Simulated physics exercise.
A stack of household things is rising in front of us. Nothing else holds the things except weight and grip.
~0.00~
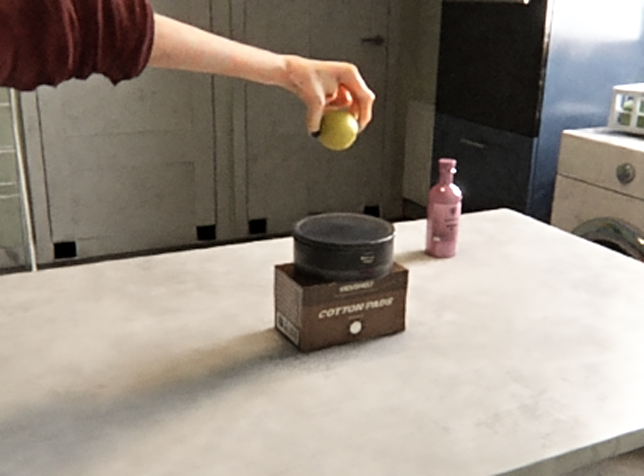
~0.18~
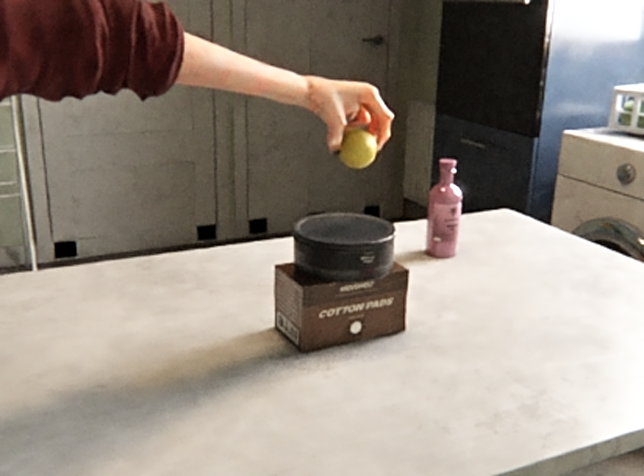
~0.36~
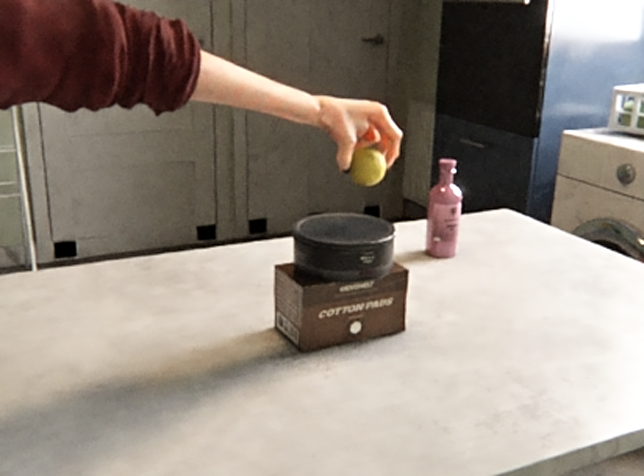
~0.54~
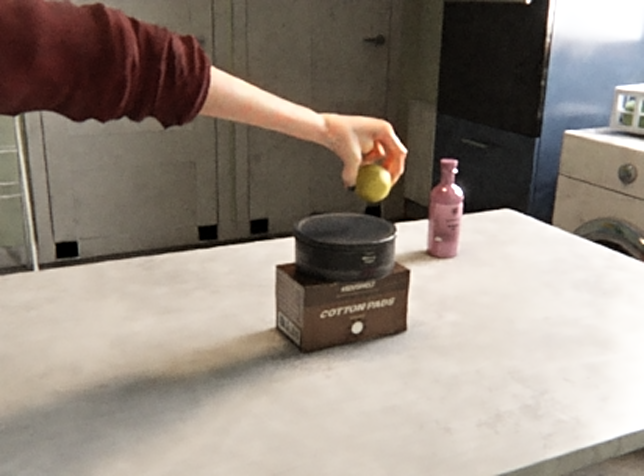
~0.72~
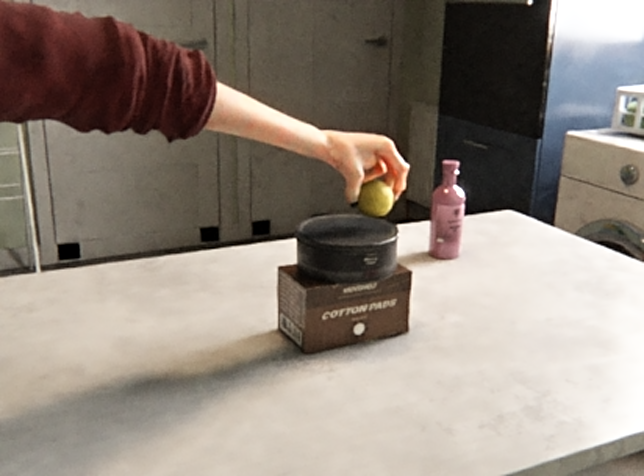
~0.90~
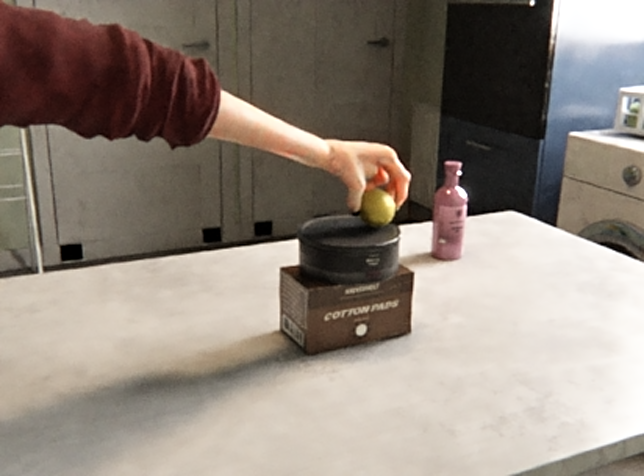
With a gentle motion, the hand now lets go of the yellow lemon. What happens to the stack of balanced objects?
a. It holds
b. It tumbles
(a) It holds.
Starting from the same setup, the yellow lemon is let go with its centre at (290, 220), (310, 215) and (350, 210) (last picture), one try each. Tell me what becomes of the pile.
Result per try: First toppled, second still standing, third still standing.
Around 1.20 s, nothing moves.
Around 1.70 s, yellow lemon resting near (375, 208).
Finally (2.1 s), all 4 still in place. Final places as the last picture's camera would see them, yellow lemon near (376, 208). The pile keeps its balance.
